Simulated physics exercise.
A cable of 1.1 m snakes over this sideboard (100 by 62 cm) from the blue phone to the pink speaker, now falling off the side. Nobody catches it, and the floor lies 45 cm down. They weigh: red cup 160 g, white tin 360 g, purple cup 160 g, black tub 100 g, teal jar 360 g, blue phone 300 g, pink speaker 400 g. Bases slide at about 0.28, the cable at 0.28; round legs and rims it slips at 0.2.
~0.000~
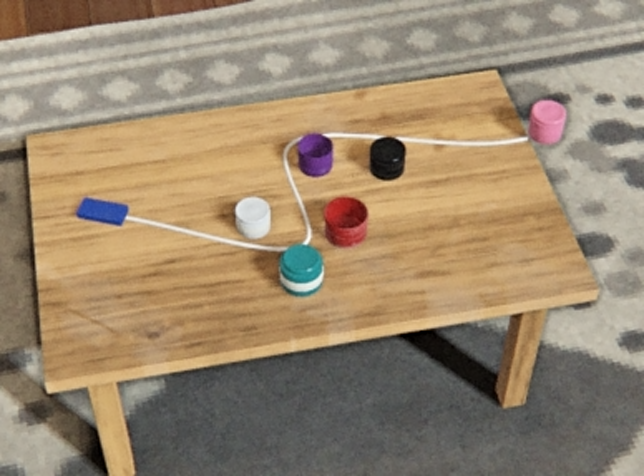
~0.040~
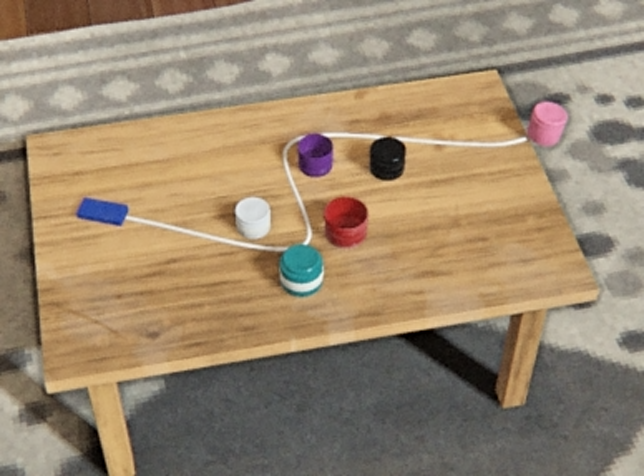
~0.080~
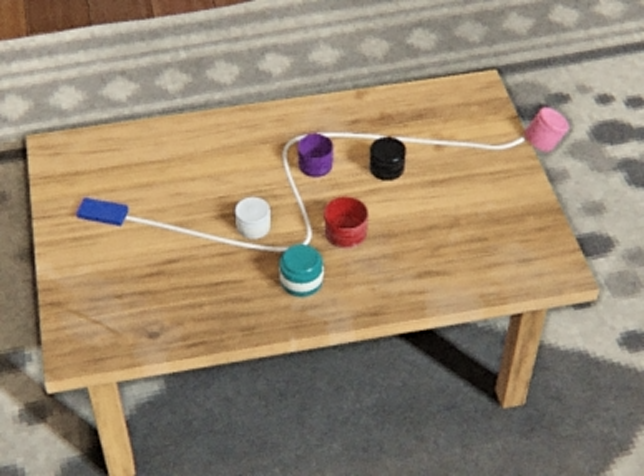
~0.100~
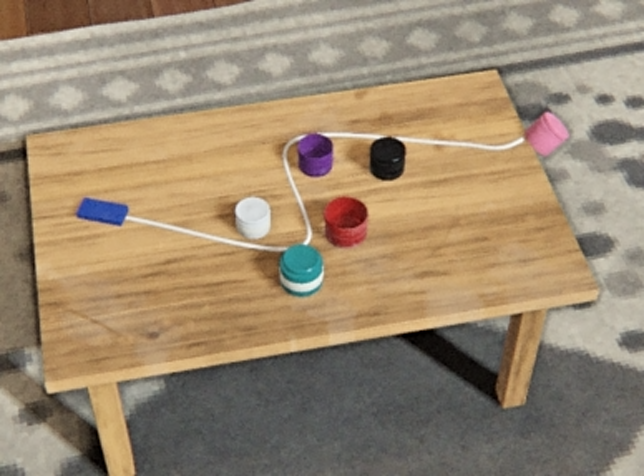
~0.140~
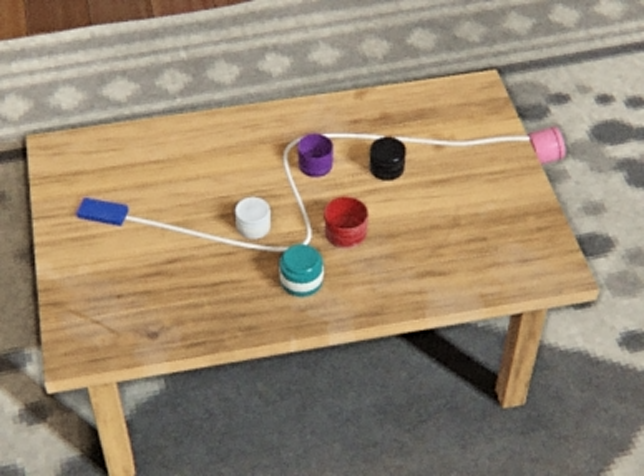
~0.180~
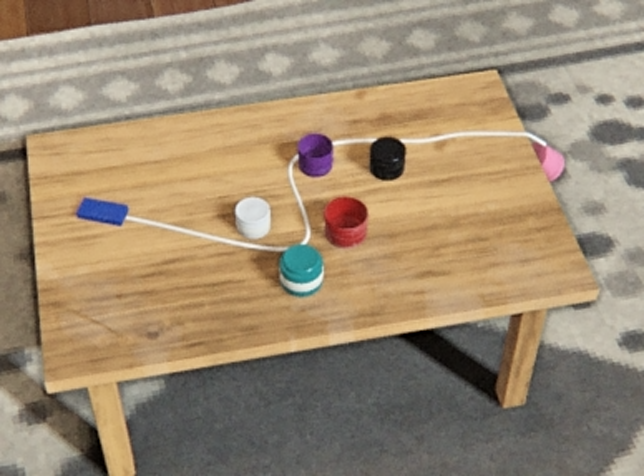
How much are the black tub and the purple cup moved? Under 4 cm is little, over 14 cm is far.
The black tub moves a moderate way, the purple cup ends far away.
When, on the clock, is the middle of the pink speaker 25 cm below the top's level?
About: 0.30 s.
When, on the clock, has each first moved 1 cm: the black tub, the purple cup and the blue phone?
Black tub 0.38 s, purple cup 0.26 s, blue phone 0.32 s.
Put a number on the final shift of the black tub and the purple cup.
Black tub 8 cm, purple cup 40 cm.
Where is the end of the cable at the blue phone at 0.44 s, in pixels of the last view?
Around (172, 217).
By 0.4 s, the cable's tail end at (172, 217); purple cup 21 cm off its start, black tub 5 cm off its start, white tin 9 cm off its start.
By 0.7 s, the cable's tail end at (218, 215); purple cup 39 cm off its start, black tub 9 cm off its start, blue phone 17 cm off its start.
By 0.9 s, the cable's tail end at (218, 215); purple cup 42 cm off its start at (483, 258), black tub 9 cm off its start at (415, 175), blue phone 17 cm off its start at (192, 215).
By 1.2 s, the cable's tail end at (218, 215); purple cup 42 cm off its start, black tub 9 cm off its start, blue phone 17 cm off its start.
By 2.4 s, the cable's tail end at (218, 215); purple cup 42 cm off its start at (483, 258), black tub 9 cm off its start at (415, 175), blue phone 17 cm off its start at (192, 215), white tin 15 cm off its start at (232, 157).
